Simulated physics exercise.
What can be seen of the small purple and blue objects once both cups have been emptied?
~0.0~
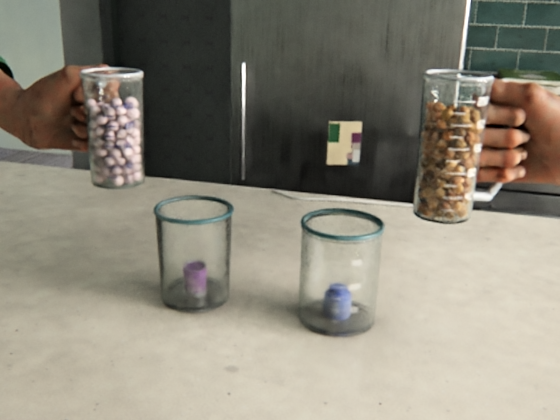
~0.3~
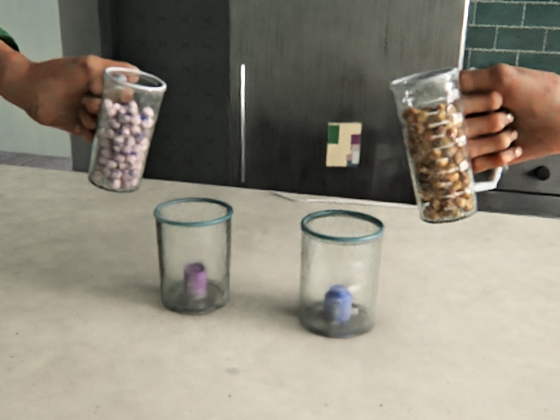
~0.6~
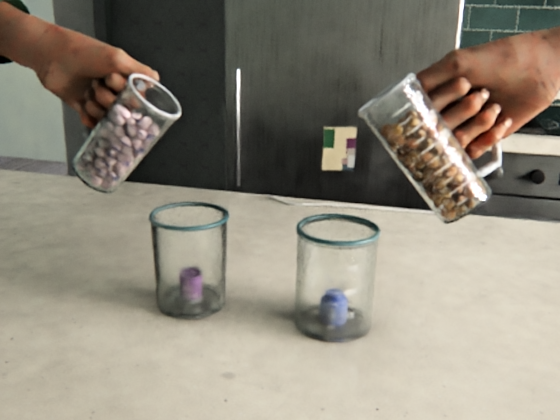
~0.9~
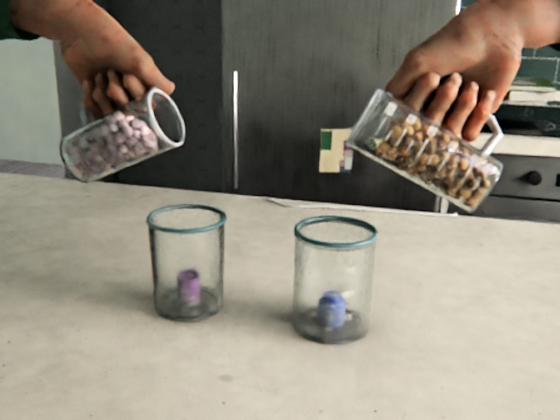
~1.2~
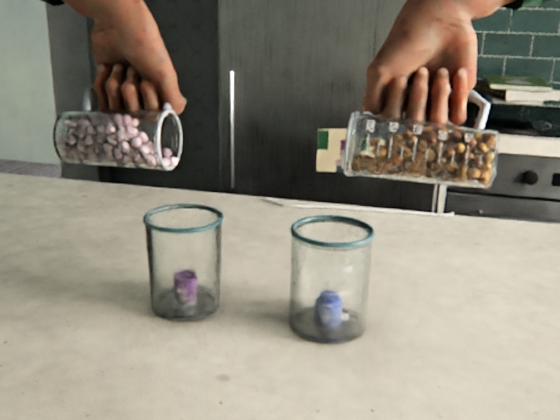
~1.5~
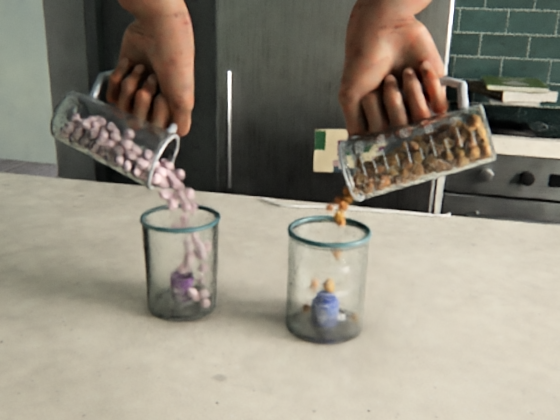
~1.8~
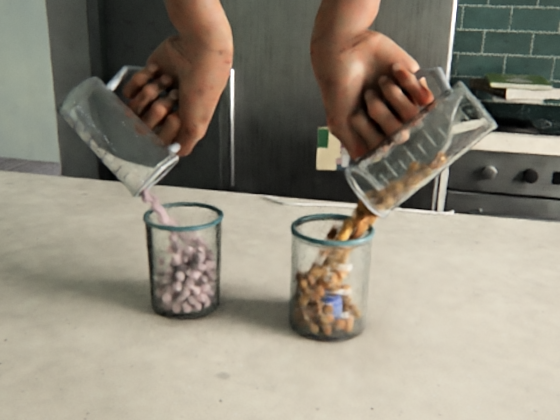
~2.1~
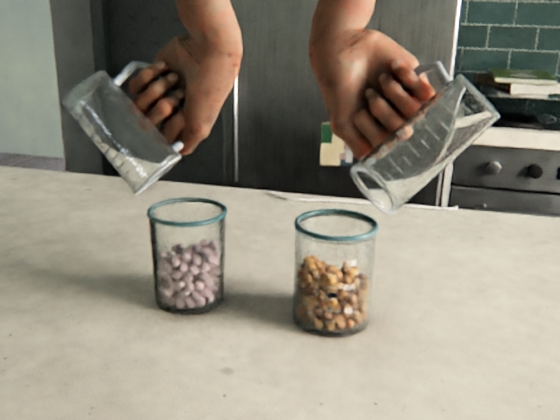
Neither can be seen any more. The purple object on the left is hidden under the lilac pieces, and the blue one on the right is hidden under the brown pieces.
Two hands tipping cups of pale lilac and brown pieces into two glasses, burying a small purple object and a blue one.
